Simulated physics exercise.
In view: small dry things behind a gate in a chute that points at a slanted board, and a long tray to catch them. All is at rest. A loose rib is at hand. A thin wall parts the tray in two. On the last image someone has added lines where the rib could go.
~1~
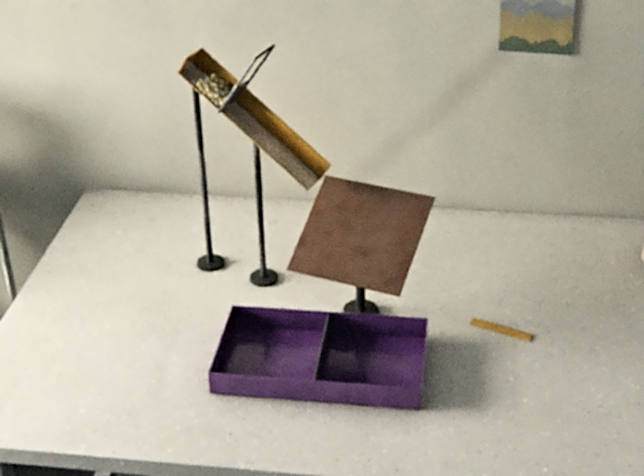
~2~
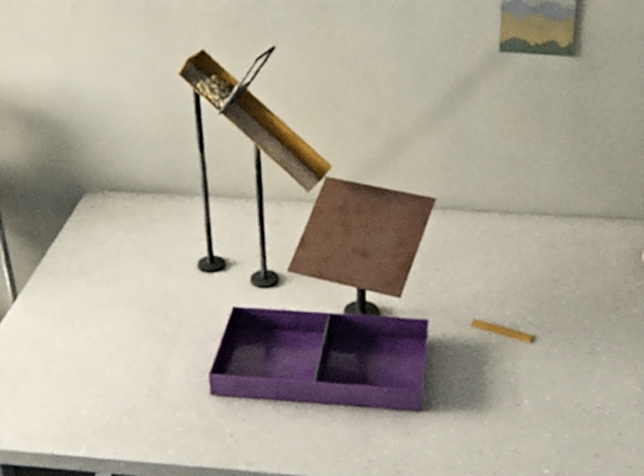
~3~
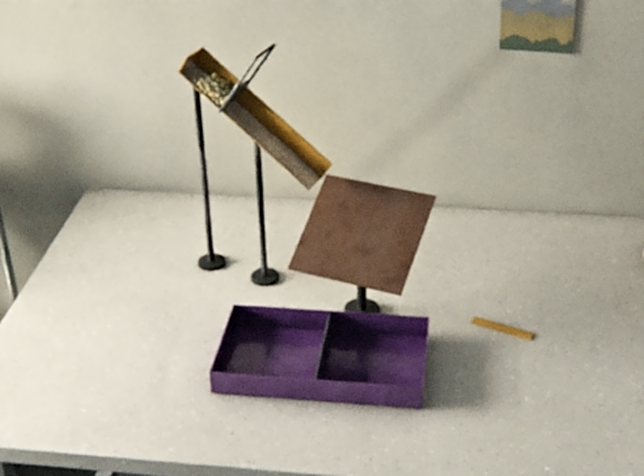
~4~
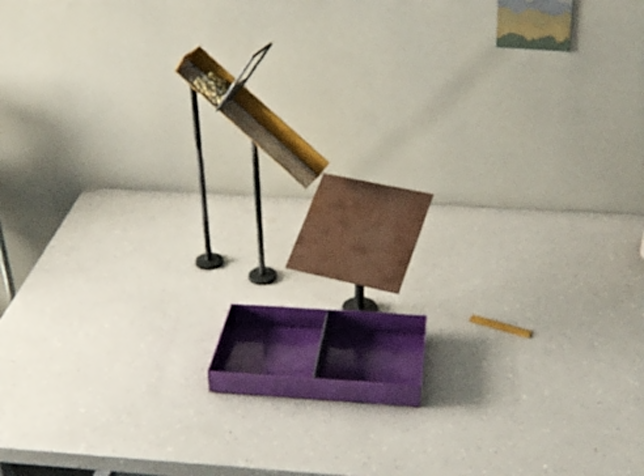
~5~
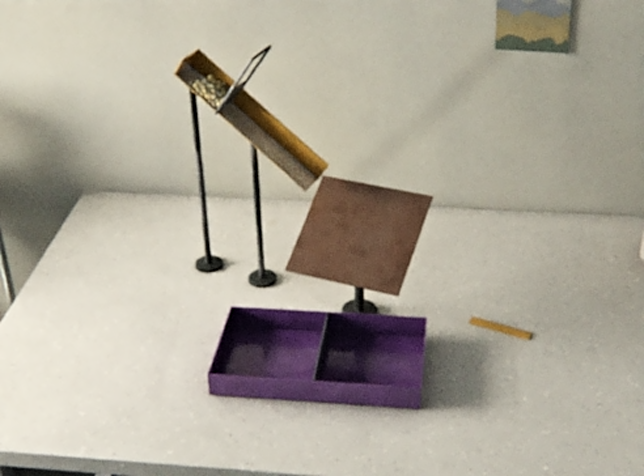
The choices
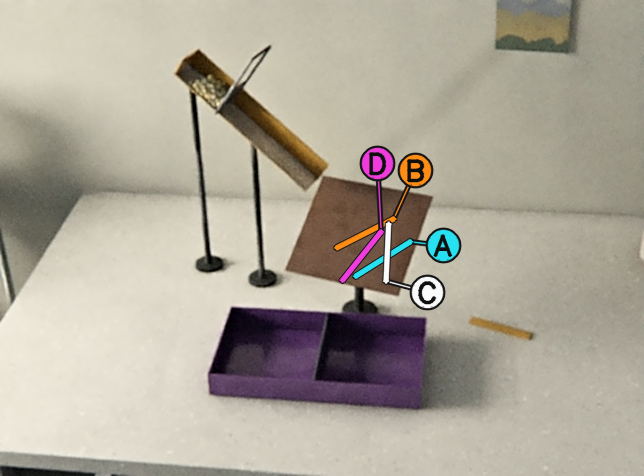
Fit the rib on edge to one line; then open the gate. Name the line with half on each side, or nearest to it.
The answer is line A.
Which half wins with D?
More lands on the left.
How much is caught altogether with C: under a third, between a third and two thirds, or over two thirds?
Line C gives over two thirds.
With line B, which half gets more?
Left.
On the marked copy, line A from (410, 241) to (355, 276); line B from (393, 218) to (336, 247); line C from (388, 223) to (386, 281); line D from (381, 231) to (342, 280).
For line A, of what is caught, roughly half in the left half, roughly half in the right.
For line B, of what is caught, almost all in the left half, about a tenth in the right.
For line C, of what is caught, about a tenth in the left half, almost all in the right.
For line D, of what is caught, almost all in the left half, about a tenth in the right.
